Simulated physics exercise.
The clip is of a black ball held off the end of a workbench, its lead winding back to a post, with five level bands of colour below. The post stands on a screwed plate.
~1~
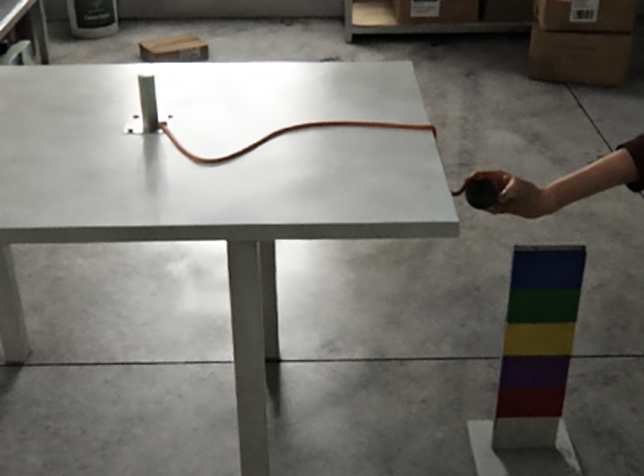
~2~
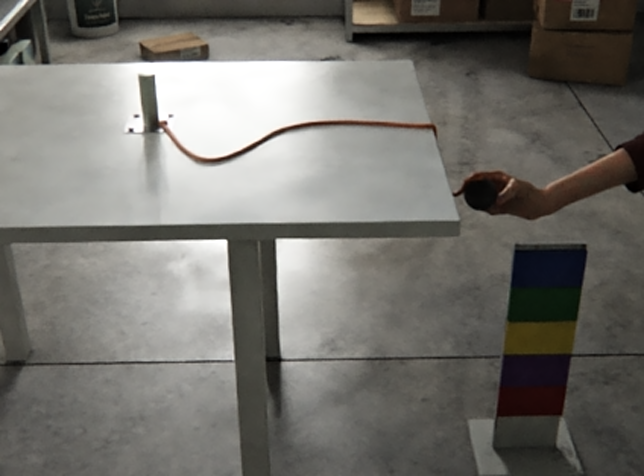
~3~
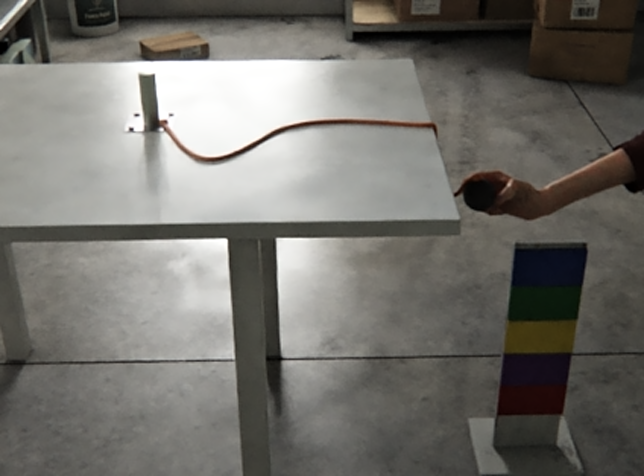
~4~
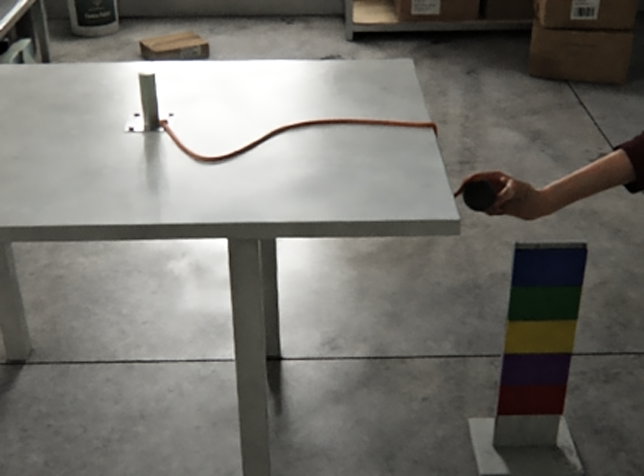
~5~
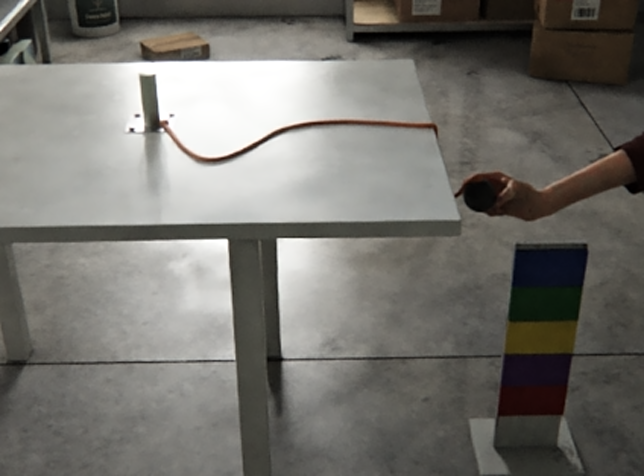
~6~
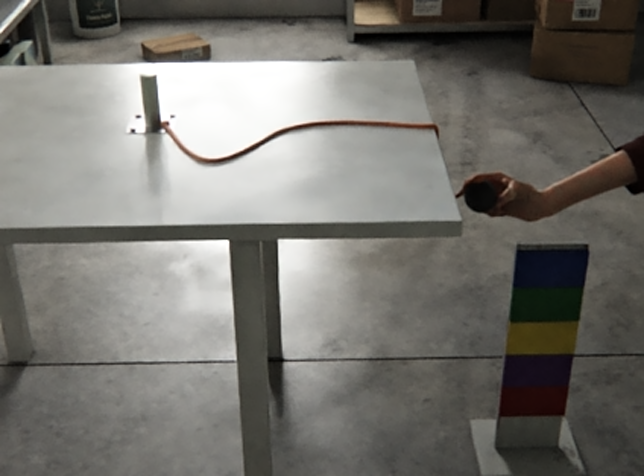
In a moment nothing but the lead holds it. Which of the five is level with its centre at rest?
Its middle rests at the yellow band.
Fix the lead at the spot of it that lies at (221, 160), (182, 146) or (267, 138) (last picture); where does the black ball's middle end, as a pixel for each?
Near (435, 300), (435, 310) and (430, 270).
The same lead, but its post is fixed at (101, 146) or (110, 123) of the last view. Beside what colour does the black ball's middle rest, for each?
One after the other, green; green.
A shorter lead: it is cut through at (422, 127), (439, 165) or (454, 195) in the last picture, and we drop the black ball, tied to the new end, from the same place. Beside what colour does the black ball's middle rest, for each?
In that order: Above them all; blue; green.
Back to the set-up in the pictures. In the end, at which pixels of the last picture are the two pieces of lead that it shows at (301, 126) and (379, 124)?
At (387, 139), then (439, 174).
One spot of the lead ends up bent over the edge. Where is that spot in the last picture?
The one at (353, 123).
A little later, ball near (459, 327); level with yellow.
Next, ball near (408, 330); level with yellow.
Later still, ball near (438, 332); level with yellow.
When it is over, ball near (430, 334); level with yellow. The yellow one.
